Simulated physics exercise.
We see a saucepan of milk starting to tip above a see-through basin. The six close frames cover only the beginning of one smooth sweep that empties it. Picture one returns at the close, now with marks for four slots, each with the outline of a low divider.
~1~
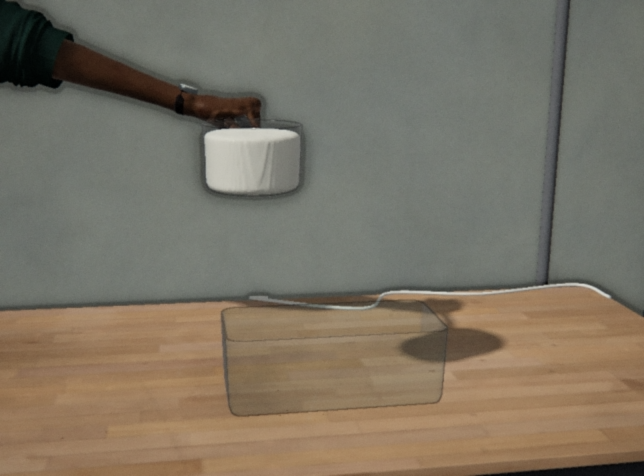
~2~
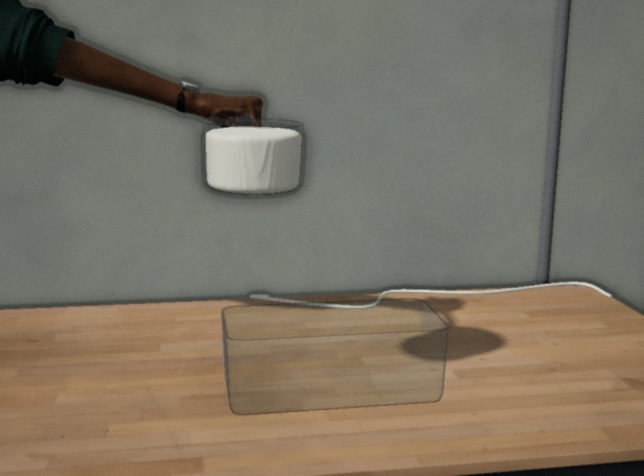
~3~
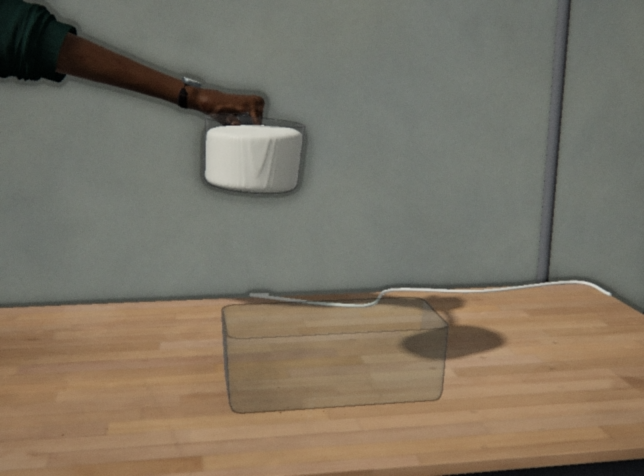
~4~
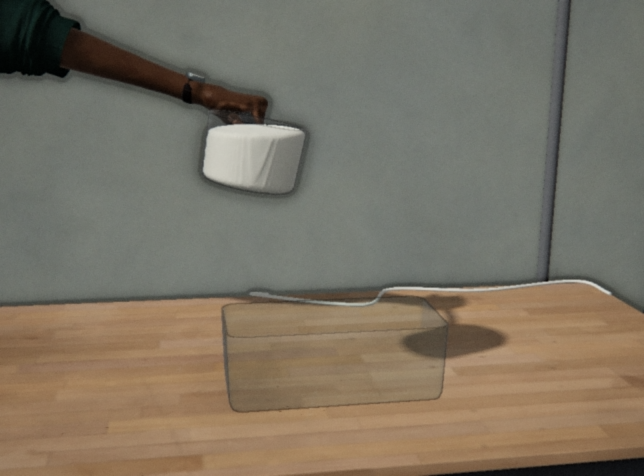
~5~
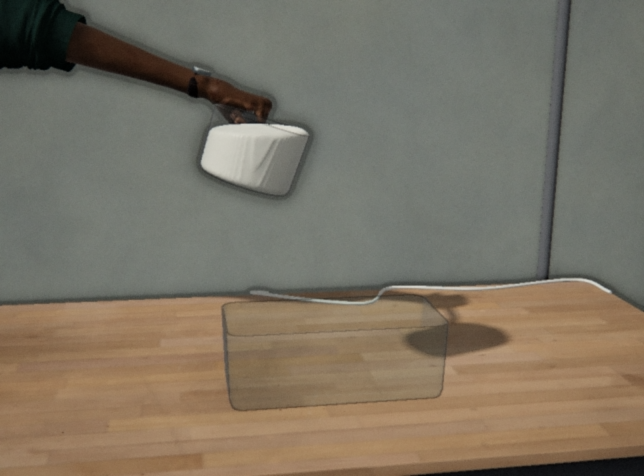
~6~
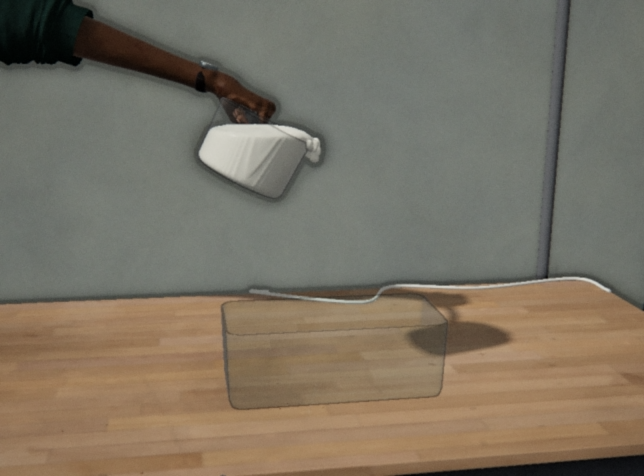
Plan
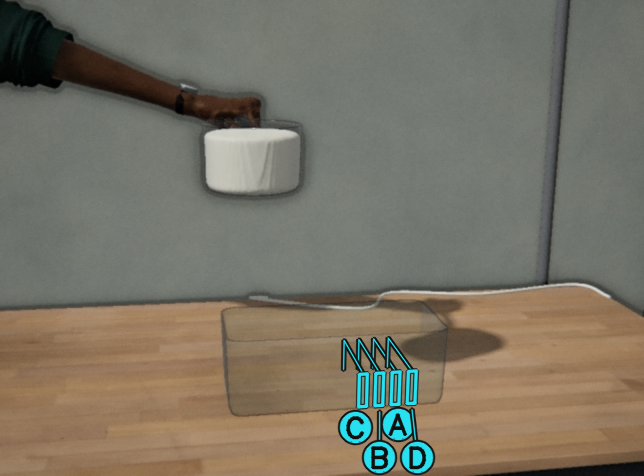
A hand held a small white pan of milk above a clear basin on a wooden table, then slowly tilted it to the right until a little milk came over the lip.
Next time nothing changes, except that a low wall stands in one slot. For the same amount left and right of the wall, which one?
Position B does it best.
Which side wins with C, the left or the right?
The right side.
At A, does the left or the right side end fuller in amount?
The left side.
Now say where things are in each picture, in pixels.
Upright, lip at (300, 123); basin from (229, 415) to (441, 400); nothing has left yet, in the first frame.
Upright, lip at (301, 123); nothing has left yet, in the second frame.
Tipped about 5°, lip at (303, 124); nothing has left yet, in the third frame.
Tipped about 11°, lip at (305, 128); nothing has left yet, in the fourth frame.
Tipped about 18°, lip at (308, 134); milk is over the lip, down to (308, 134), in the fifth frame.
Tipped about 28°, lip at (309, 142); milk is over the lip, down to (315, 159), in the sixth frame.
In cyan, A at (395, 410); B at (379, 411); C at (363, 412); D at (411, 409).
Choosing A, about 76 % ends left of the wall and 21 % right of it; 3 % is lost outside.
Choosing B, about 49 % ends left of the wall and 49 % right of it.
Choosing C, about 29 % ends left of the wall and 69 % right of it.
Choosing D, about 93 % ends left of the wall and 4 % right of it; 3 % is lost outside.
